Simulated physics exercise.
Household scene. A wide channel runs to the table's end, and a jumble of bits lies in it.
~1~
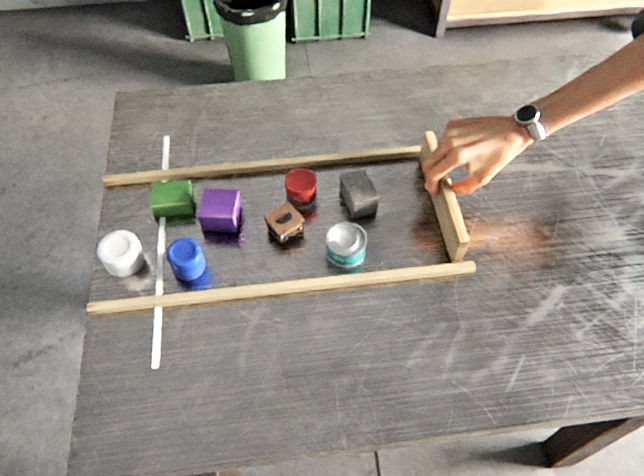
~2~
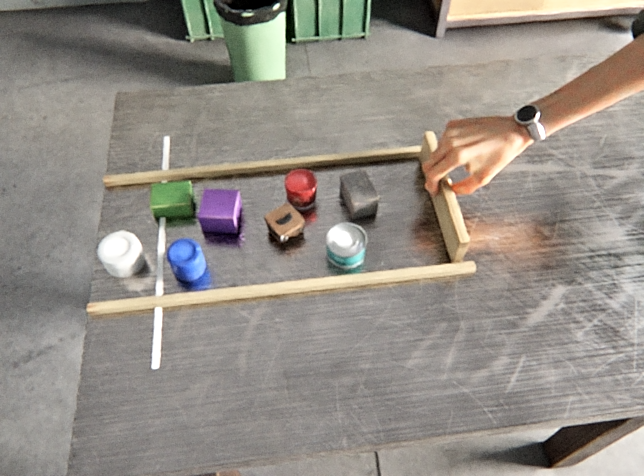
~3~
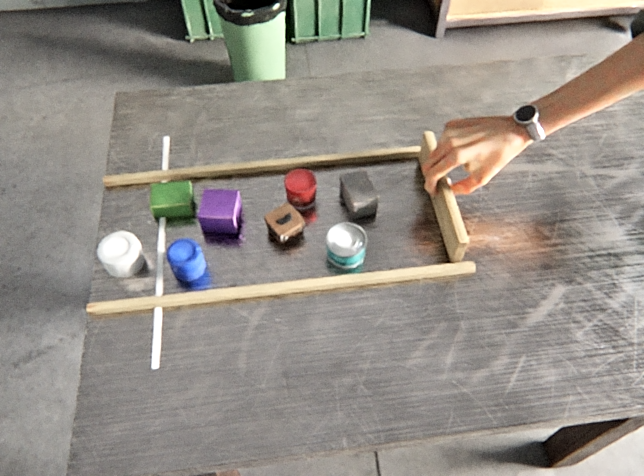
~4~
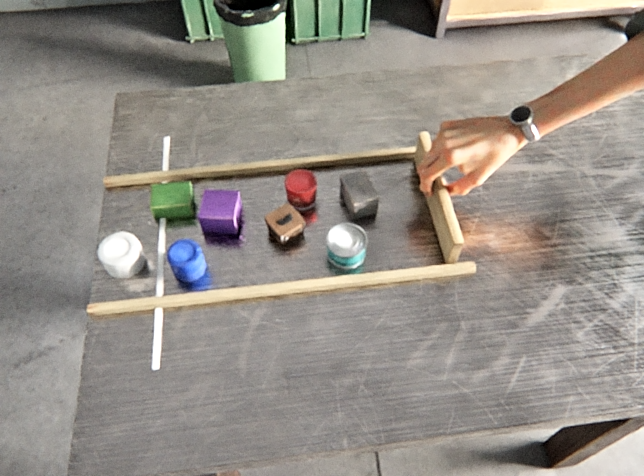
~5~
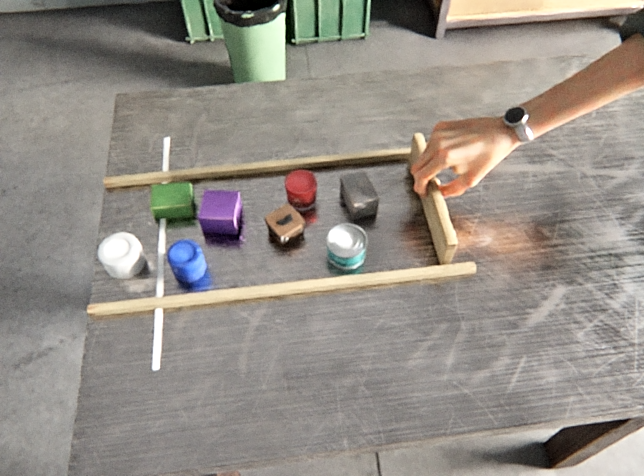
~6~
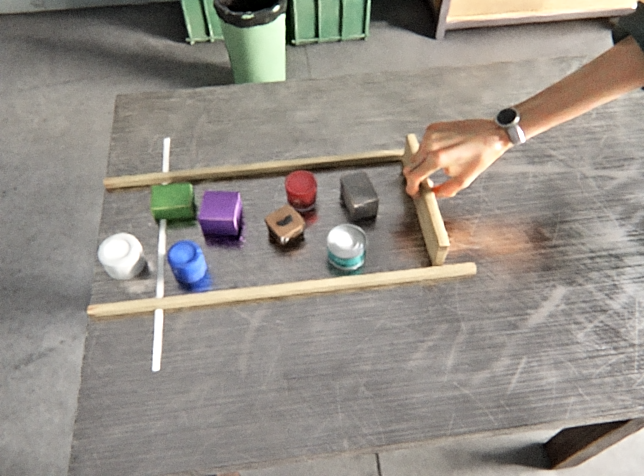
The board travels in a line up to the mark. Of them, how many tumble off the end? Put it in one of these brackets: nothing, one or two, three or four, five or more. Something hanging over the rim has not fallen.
Bracket: One or two.
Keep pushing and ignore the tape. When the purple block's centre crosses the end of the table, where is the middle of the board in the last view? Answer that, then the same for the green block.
The middle is at (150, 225) when it's the purple block, and at (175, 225) when it's the green block.
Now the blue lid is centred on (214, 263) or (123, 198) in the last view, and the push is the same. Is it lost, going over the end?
Result by position: It stays aboard / leaves the top.
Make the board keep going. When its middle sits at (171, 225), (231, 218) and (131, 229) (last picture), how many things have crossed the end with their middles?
Taking the three positions in turn, the counts come to 2, 0 and 5.
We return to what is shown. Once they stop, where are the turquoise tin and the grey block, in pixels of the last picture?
In order, first (137, 281), then (147, 216).
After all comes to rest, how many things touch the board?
Count recorded: 2.
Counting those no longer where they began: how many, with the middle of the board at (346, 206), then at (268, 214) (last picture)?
At first I count 3, and then 6.
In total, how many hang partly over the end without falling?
The total would be 2.
Early on, none off yet; white lid at rest near (122, 257); green block at rest near (173, 201); blue lid at rest near (187, 262).
A while later, none off yet; white lid at rest near (122, 257); green block moving near (163, 203); blue lid at rest near (187, 262).
Further along, none off yet; white lid moving near (117, 256); green block travelled about its own width near (128, 198); blue lid travelled about its own width near (146, 268).
Finally, the number that fall off is one or two; lost, green block and white lid.
